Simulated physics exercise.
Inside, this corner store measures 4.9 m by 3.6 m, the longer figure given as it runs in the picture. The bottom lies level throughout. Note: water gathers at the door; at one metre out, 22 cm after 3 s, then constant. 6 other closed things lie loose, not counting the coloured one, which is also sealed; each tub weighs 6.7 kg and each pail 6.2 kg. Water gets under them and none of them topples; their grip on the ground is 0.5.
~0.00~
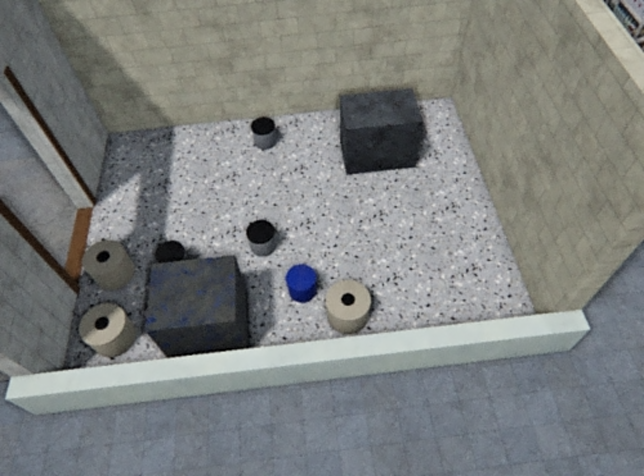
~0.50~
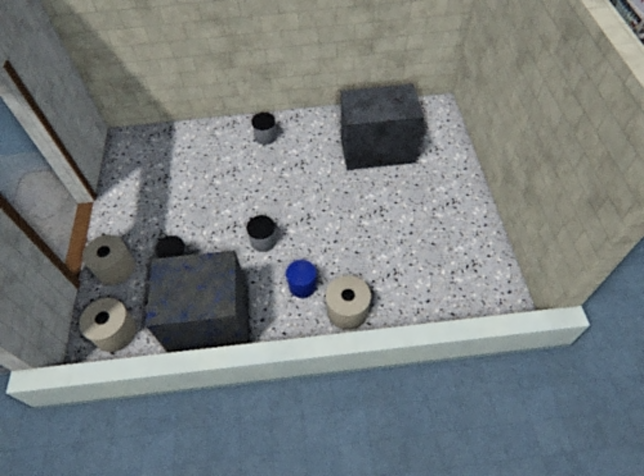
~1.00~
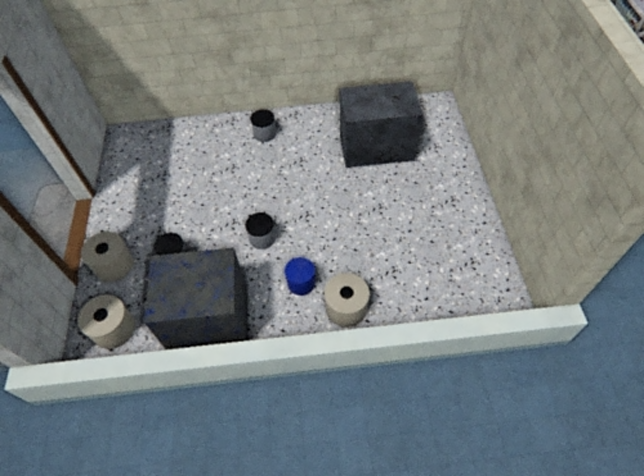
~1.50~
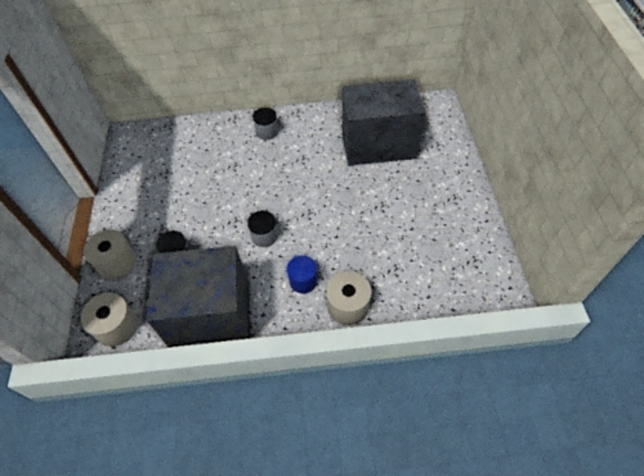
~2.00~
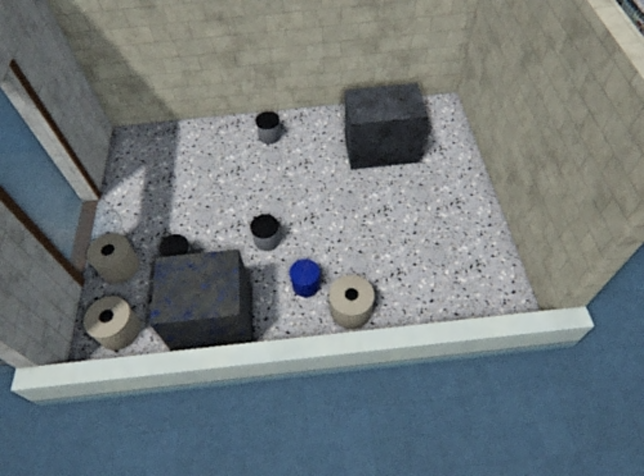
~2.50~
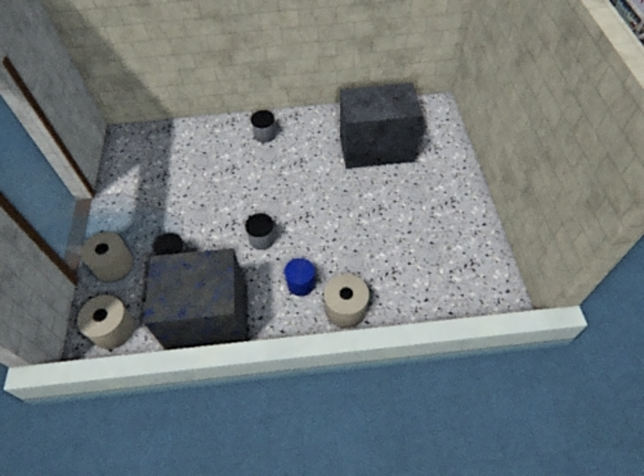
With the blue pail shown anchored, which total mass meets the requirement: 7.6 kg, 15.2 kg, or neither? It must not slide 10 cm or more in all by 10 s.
The answer is only 15.2 kg.
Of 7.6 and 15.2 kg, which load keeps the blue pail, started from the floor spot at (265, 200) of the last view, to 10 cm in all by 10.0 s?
So heavier weight required.
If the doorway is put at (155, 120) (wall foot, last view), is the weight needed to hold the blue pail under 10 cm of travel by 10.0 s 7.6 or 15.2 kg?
I'd say you need the heavier one.
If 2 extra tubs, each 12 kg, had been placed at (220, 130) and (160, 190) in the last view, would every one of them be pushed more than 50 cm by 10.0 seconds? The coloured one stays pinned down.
Order as asked: Stays within / goes beyond.
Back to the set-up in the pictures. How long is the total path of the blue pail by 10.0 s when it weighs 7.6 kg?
Around 20 centimetres in total.
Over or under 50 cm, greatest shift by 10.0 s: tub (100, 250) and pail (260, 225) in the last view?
Beyond, beyond.
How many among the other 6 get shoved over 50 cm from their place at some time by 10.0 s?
The total is 4.
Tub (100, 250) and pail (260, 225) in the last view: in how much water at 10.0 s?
Around 5 cm and 15 cm.
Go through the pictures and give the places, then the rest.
The blue pail at (301, 277) rests on the ground; water covers 0.0 m2; 0 of 7 have shifted, in the first frame.
The blue pail at (301, 273) rests on the ground; water covers 0.0 m2; 0 of 7 have shifted, in the second frame.
The blue pail at (300, 270) rests on the ground; 0.0 m2 under water; 0 of 7 have shifted, in the third frame.
The blue pail at (302, 268) rests on the ground; 0.0 m2 under water; 0 of 7 have shifted, in the fourth frame.
The blue pail at (304, 272), on the bottom; water covers 0.2 m2; 0 of 7 have shifted, in the fifth frame.
The blue pail at (299, 271) rests on the ground; 0.8 m2 under water; 0 of 7 have shifted, in the sixth frame.
After 3.5 s the blue pail would be 0 cm from its start with 7.6 kg and 0 cm from its start with 15.2 kg; 0 cm of water round it then.
After 4.5 s the blue pail would be 0 cm from its start with 7.6 kg and 0 cm from its start with 15.2 kg; 3 cm of water round it then.
After 7.0 s the blue pail would be 20 cm from its start with 7.6 kg and 0 cm from its start with 15.2 kg; 5 cm of water round it then.
After 10.0 s the blue pail would be 20 cm from its start with 7.6 kg and 0 cm from its start with 15.2 kg; 6 cm of water round it then.
